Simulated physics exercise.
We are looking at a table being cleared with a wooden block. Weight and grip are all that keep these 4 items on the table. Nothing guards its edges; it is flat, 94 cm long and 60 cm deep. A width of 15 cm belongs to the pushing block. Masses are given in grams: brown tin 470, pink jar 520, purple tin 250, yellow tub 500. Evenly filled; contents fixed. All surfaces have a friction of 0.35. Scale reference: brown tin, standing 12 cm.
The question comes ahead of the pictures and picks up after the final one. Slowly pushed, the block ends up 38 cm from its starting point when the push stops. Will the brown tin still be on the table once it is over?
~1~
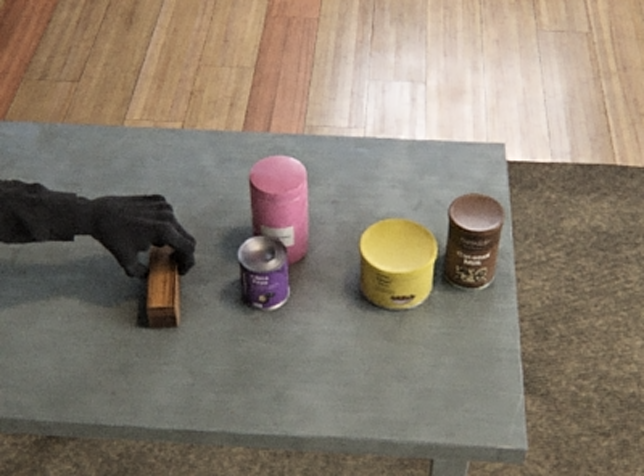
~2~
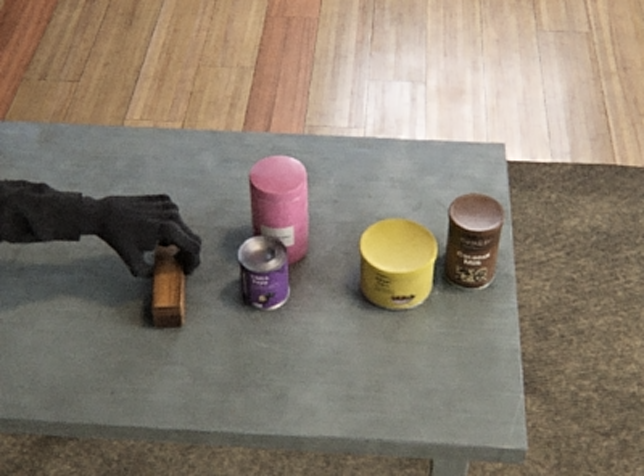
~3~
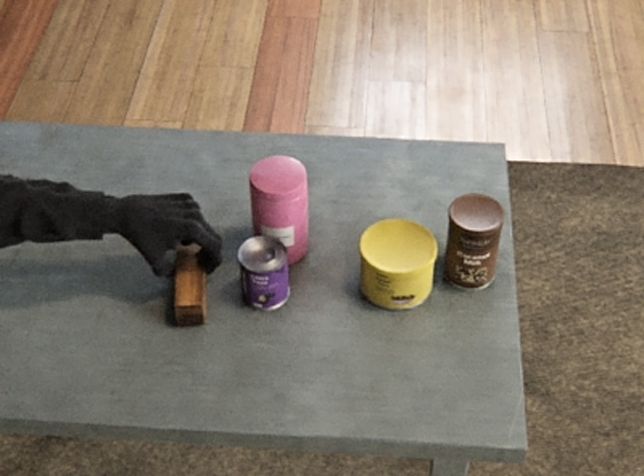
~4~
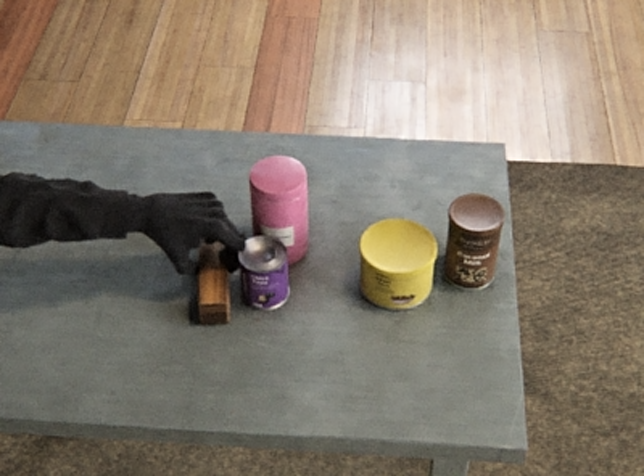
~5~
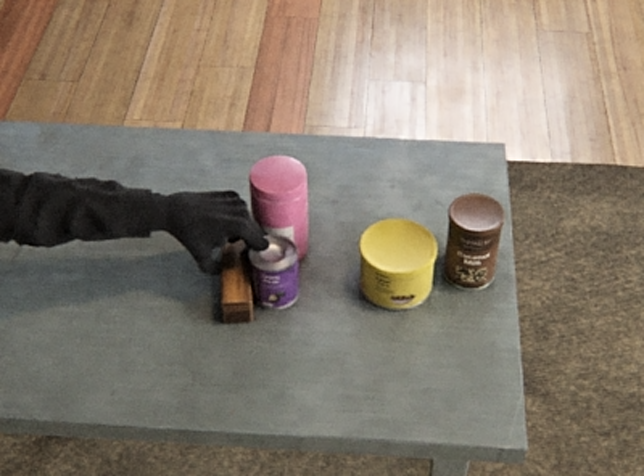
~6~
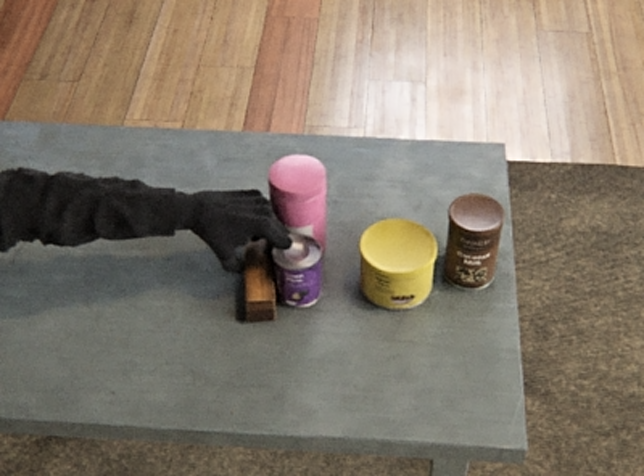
It is lost from the table.
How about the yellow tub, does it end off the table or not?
Yellow tub: Goes out of bounds.
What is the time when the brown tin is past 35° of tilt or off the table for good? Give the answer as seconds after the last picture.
Near 0.6 s on the clock.
Then, 0.40 s after the last picture, 23 cm of push; brown tin slid 2 cm near (487, 241); purple tin slid 14 cm; pink jar slid 12 cm.
Then, 0.90 s after the last picture, 34 cm of push; brown tin now off the table; yellow tub slid 15 cm; purple tin slid 25 cm.
Then, 1.10 s after the last picture, 38 cm of push; yellow tub now off the table; purple tin slid 29 cm; pink jar slid 27 cm.
Then, 1.50 s after the last picture, 38 cm of push; purple tin slid 29 cm; pink jar slid 27 cm.
By the end, off the table, brown tin and yellow tub; not toppled but over 4 cm from the start, pink jar and purple tin.
